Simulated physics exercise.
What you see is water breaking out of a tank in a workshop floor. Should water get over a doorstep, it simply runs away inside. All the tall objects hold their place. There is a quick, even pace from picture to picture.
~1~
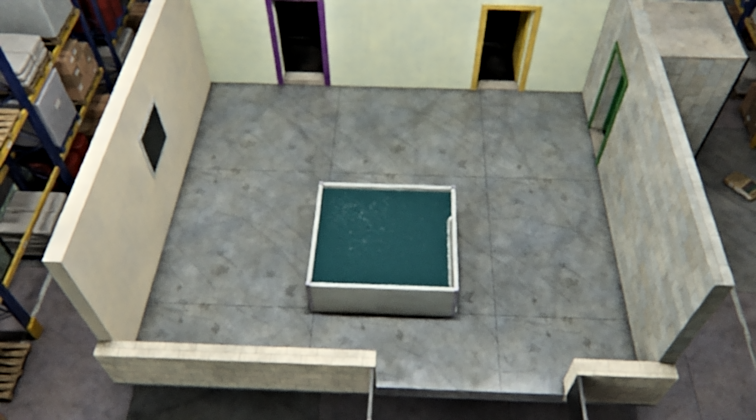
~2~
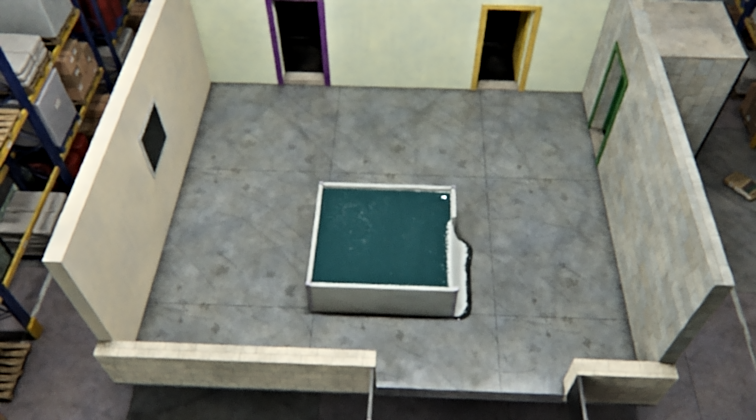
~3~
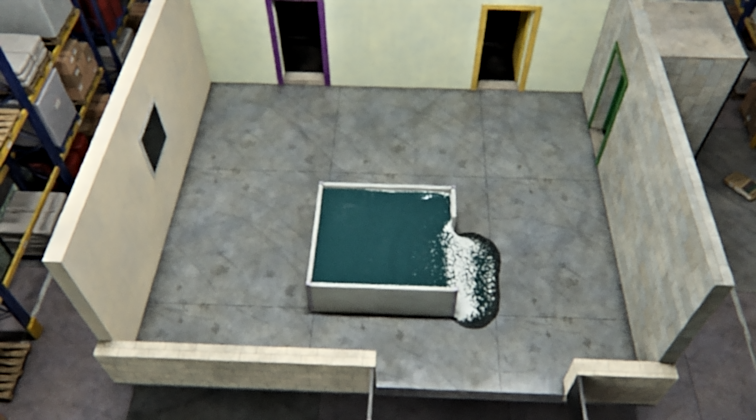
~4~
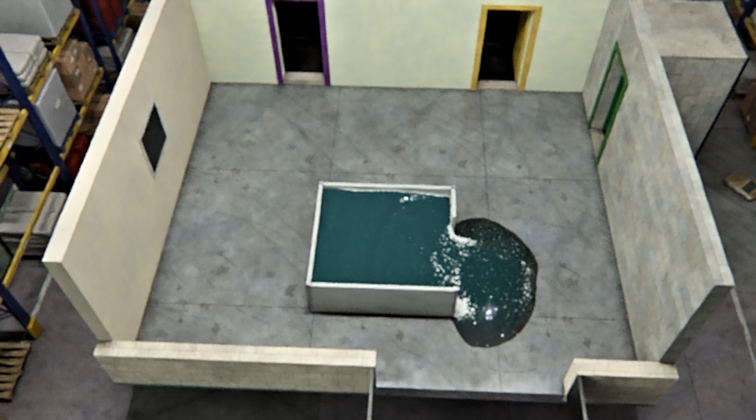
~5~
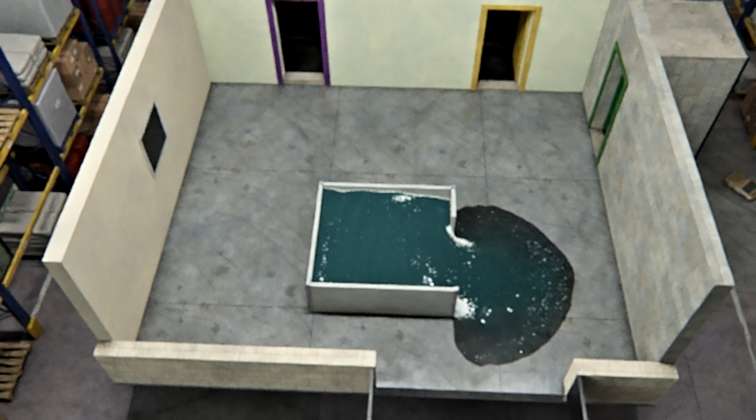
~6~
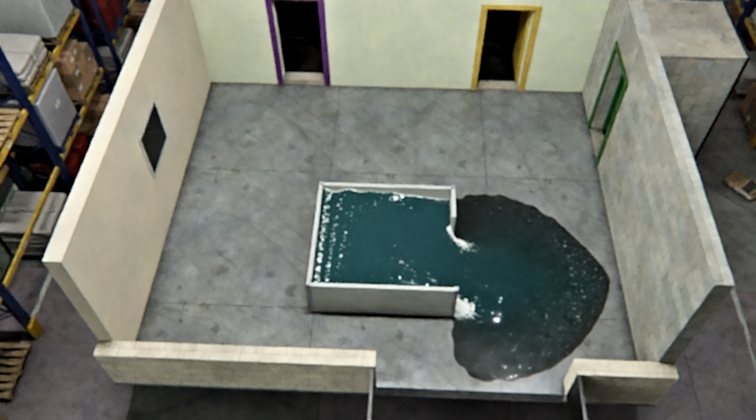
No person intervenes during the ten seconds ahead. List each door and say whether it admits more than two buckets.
Green door - admits more than two; purple door - admits no more than two; yellow door - admits more than two.
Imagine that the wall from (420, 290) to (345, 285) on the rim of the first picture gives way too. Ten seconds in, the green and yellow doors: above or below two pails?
I'd say the green door lets in too little, and the yellow door lets in too little.
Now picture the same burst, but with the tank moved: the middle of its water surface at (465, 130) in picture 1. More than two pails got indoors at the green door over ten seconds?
The green door exceeds the threshold.
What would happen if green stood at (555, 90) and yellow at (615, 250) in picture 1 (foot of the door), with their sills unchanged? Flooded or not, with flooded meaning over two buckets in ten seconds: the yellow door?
Well, the yellow door crosses the line.
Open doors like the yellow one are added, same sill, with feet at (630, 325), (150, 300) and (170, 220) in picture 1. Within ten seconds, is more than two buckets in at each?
As listed: Goes over, takes less, is under.
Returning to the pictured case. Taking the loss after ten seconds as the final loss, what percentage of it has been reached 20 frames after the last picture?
My reading is about 25 per cent.
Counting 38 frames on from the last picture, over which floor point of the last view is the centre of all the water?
The balance point is around (491, 219).
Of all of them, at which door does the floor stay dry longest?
The door marked purple.
A moment on, water covers 20 % of the floor; the green door not reached, the purple door not reached, the yellow door not reached.
Next, water covers 20 % of the floor; the green door wet at the sill, nothing in, the purple door not reached, the yellow door not reached.
Then, water covers 30 % of the floor; the green door under two buckets in, the purple door not reached, the yellow door wet at the sill, nothing in.
Later, water covers 50 % of the floor; the green door under two buckets in, the purple door wet at the sill, nothing in, the yellow door far over two buckets in.
In the end, water covers 80 % of the floor; the green door over two buckets in, the purple door wet at the sill, nothing in, the yellow door far over two buckets in.
